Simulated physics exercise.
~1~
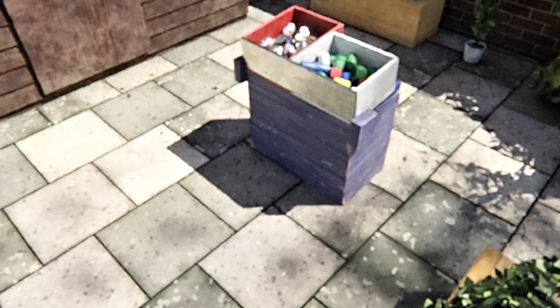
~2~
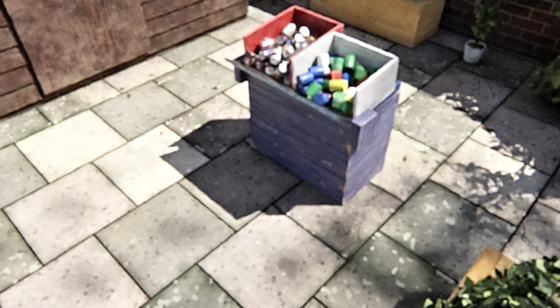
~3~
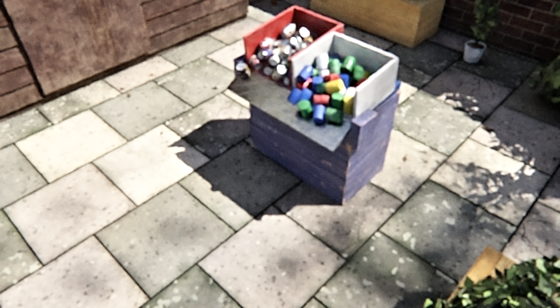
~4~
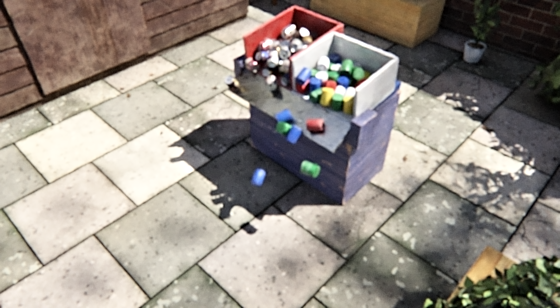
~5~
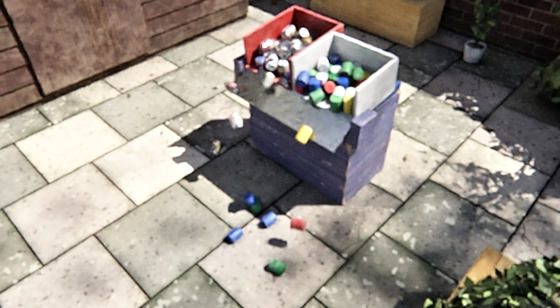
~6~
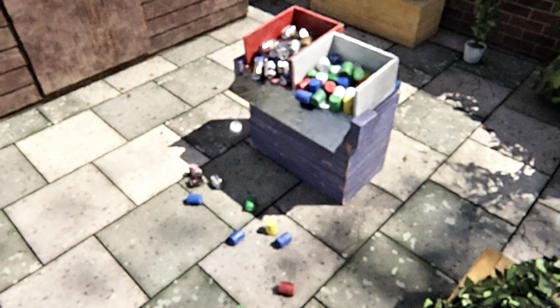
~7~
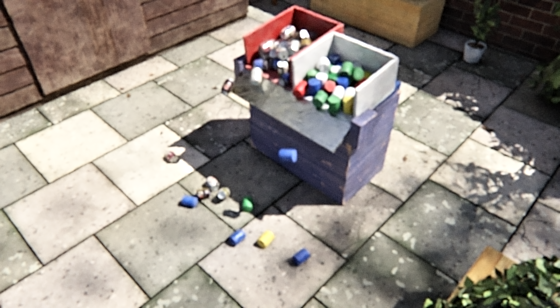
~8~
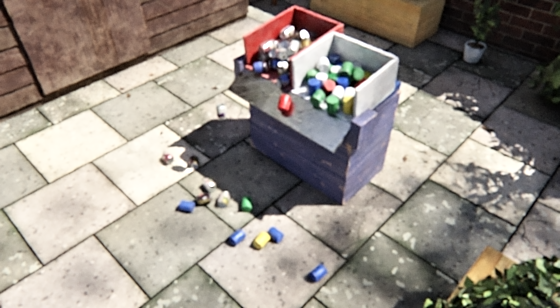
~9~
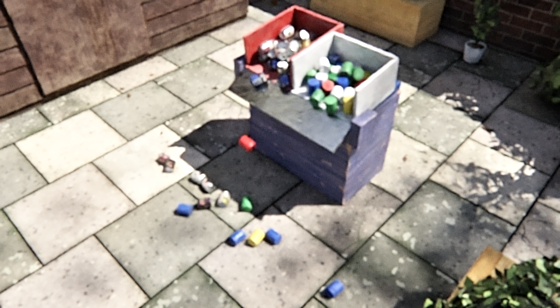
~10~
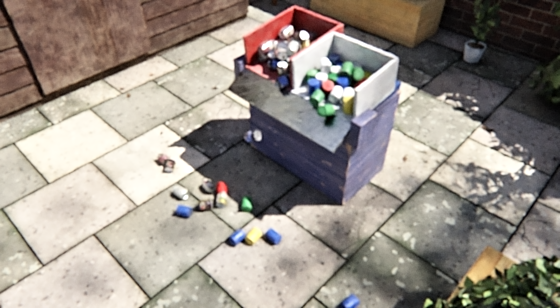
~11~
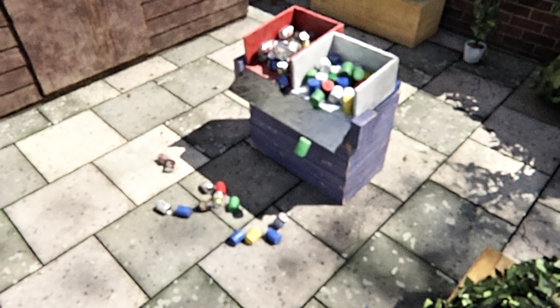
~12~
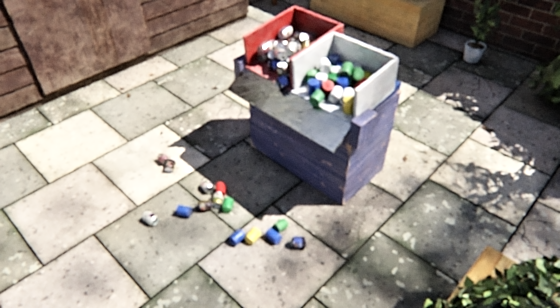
Blue wooden box on a sunlit patio lowering its front flap, colourful pieces spilling onto the paving while most stay in two bins.
